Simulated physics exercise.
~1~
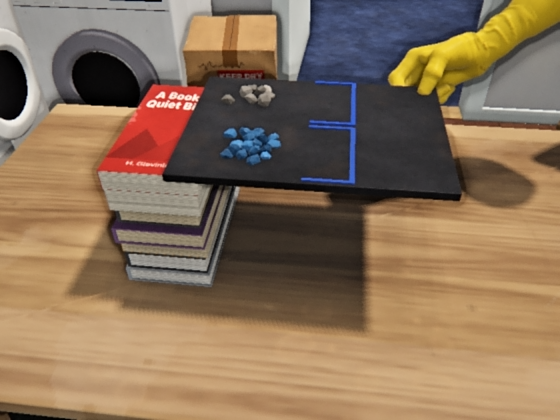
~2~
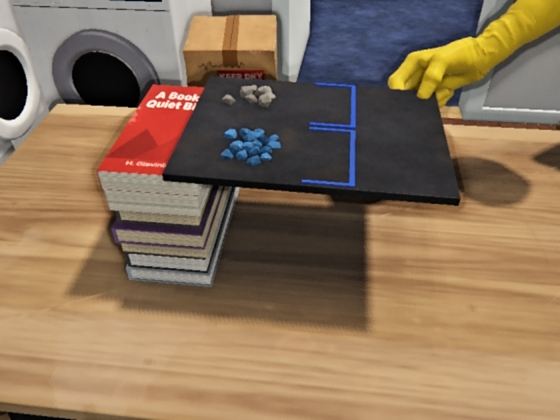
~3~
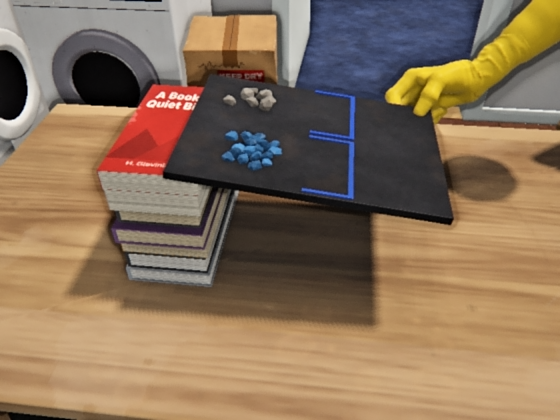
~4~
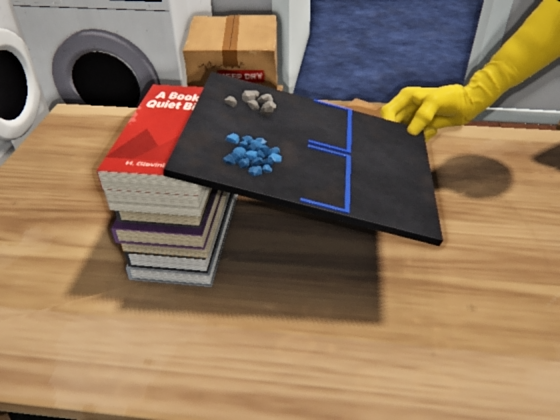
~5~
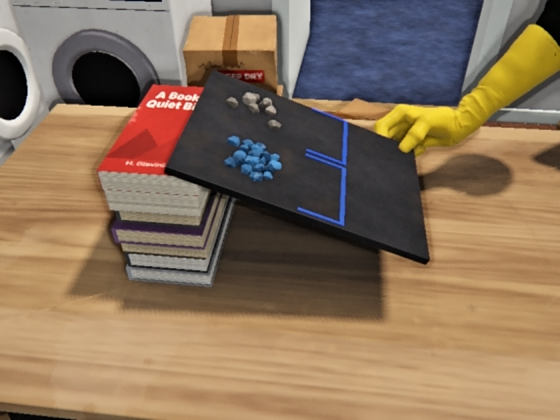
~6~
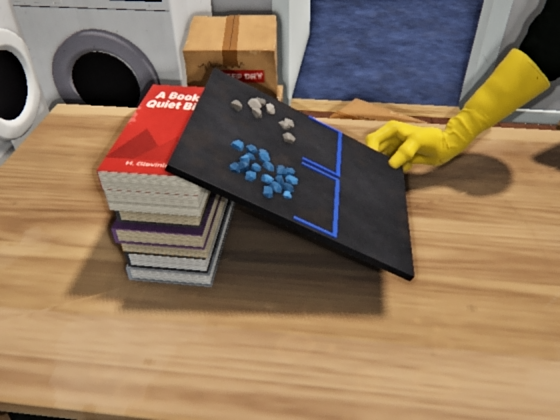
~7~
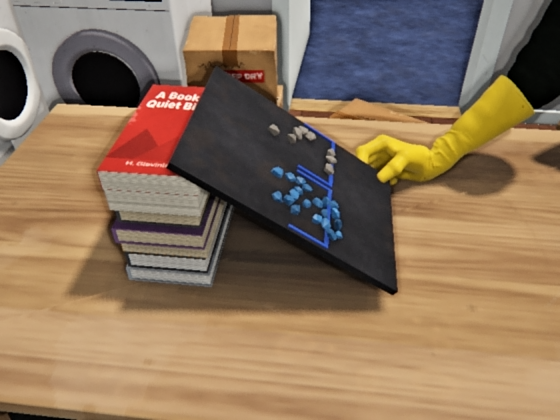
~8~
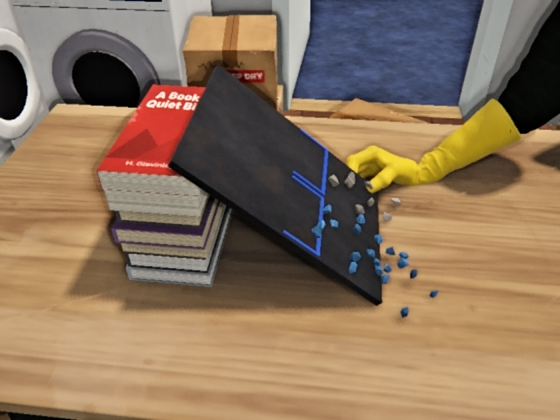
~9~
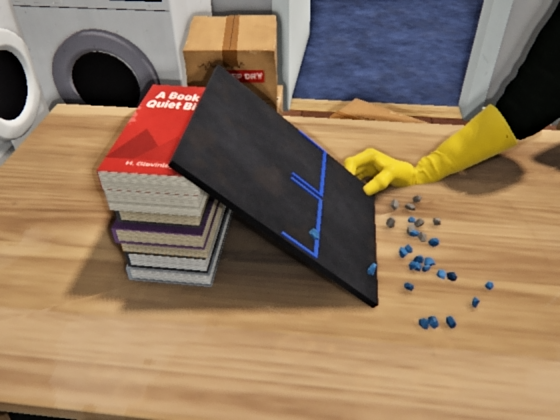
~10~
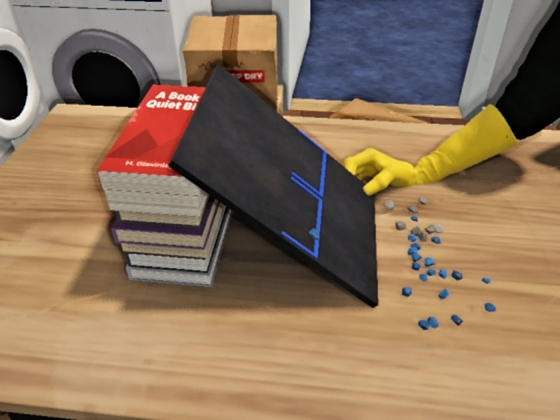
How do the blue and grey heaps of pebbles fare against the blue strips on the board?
Both heaps get past the strips. The grey pebbles and nearly all of the blue ones slide off the board and end up scattered on the wooden table.
Black board propped on books tilting as a yellow-gloved hand lowers its right end, blue and grey pebbles sliding off and scattering across the table.
